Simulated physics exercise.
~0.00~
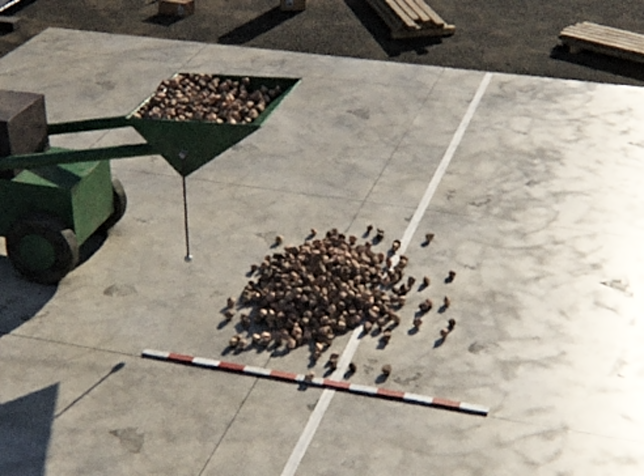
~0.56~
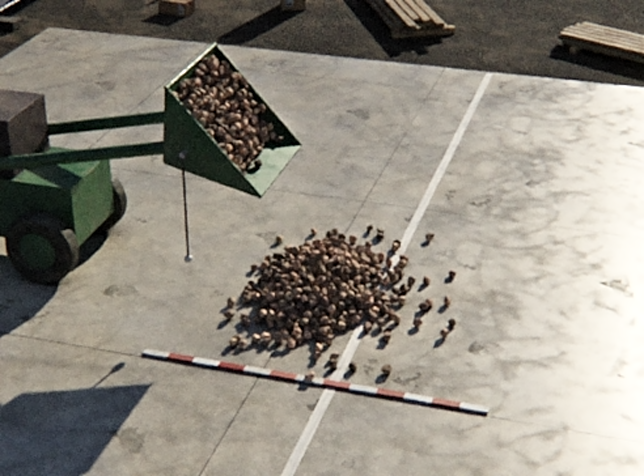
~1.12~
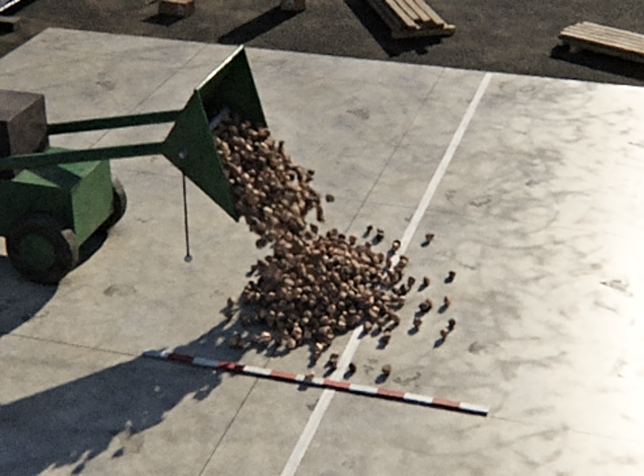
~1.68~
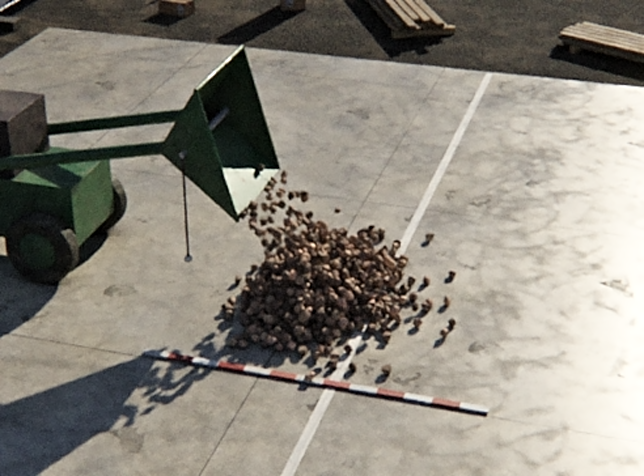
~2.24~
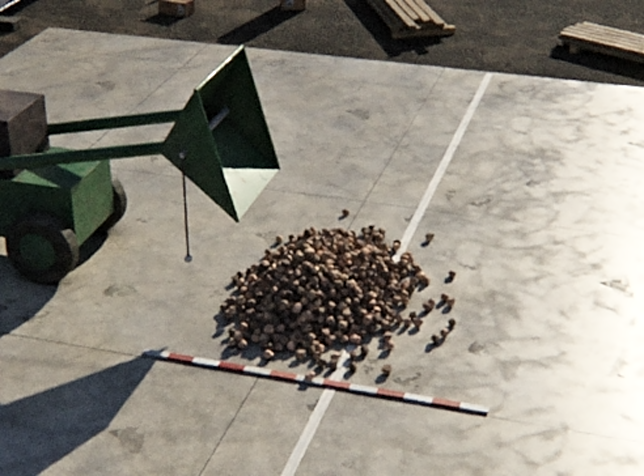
In this clip, a green loader tips its raised bucket of brown stones forward, and they pour onto a loose pile on pale concrete beside a red-and-white staff. The bucket empties and stays tilted, leaving a larger heap lying mostly left of the painted white line.
